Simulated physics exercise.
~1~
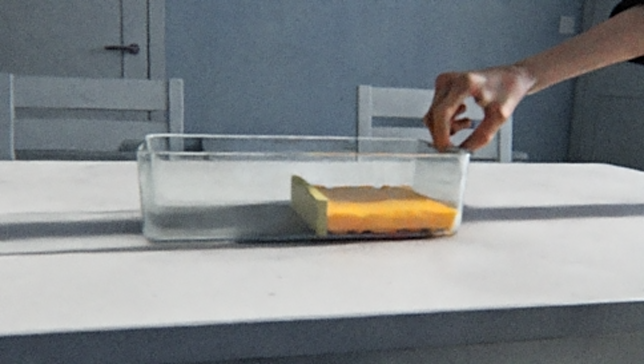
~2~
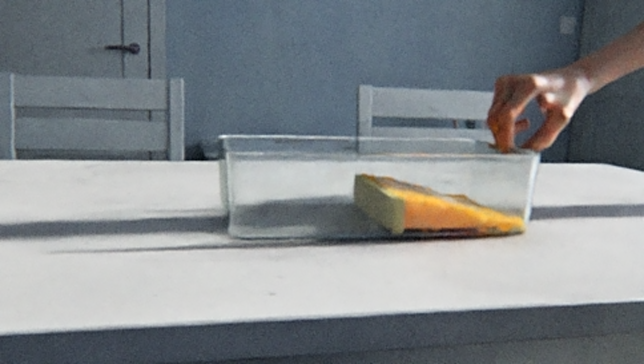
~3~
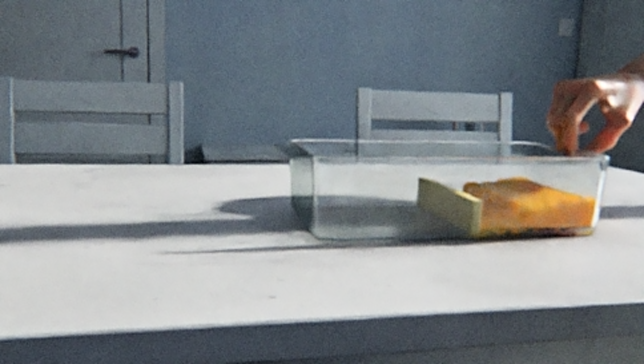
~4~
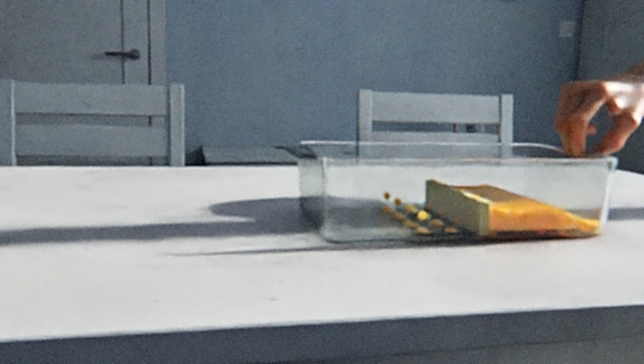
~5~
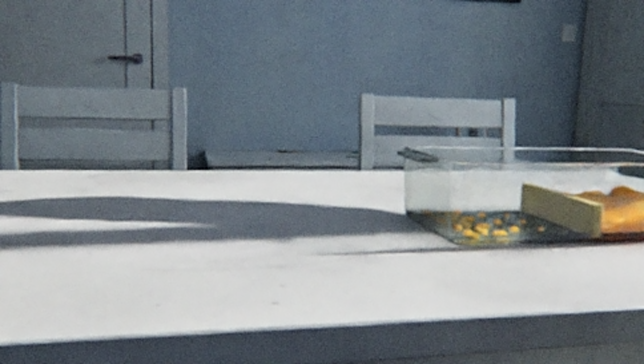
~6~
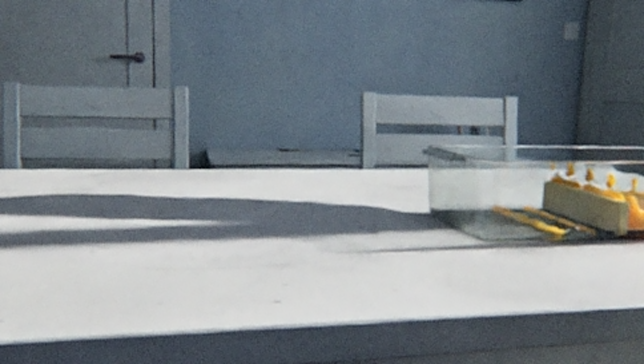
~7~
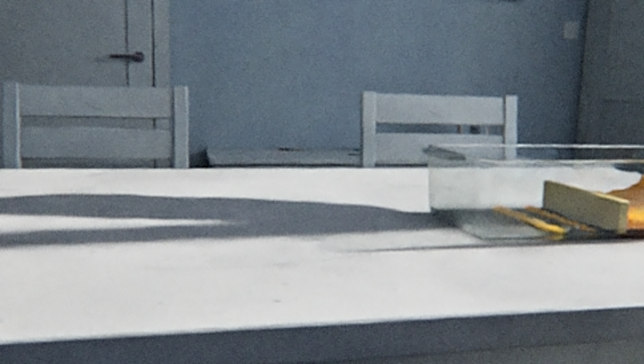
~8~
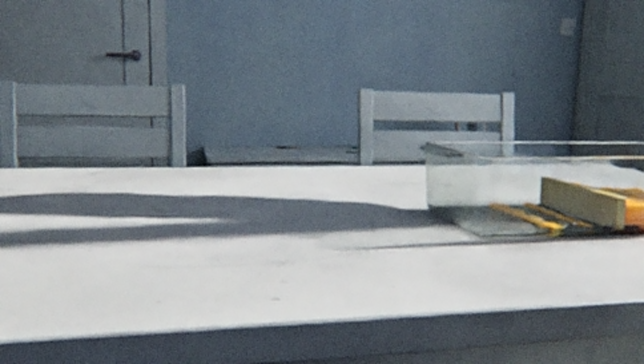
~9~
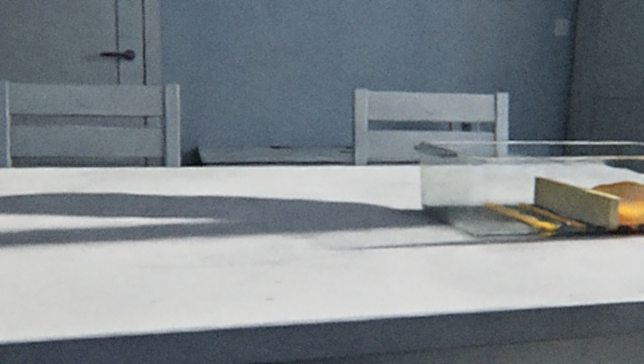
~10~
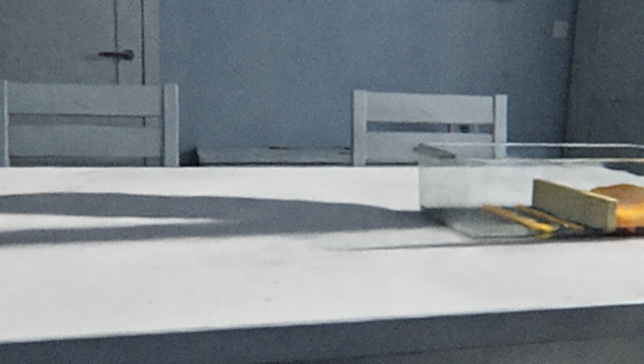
On a white table, a hand pulling a divided glass tub of orange juice rightwards, some splashing over and settling left of the divider.
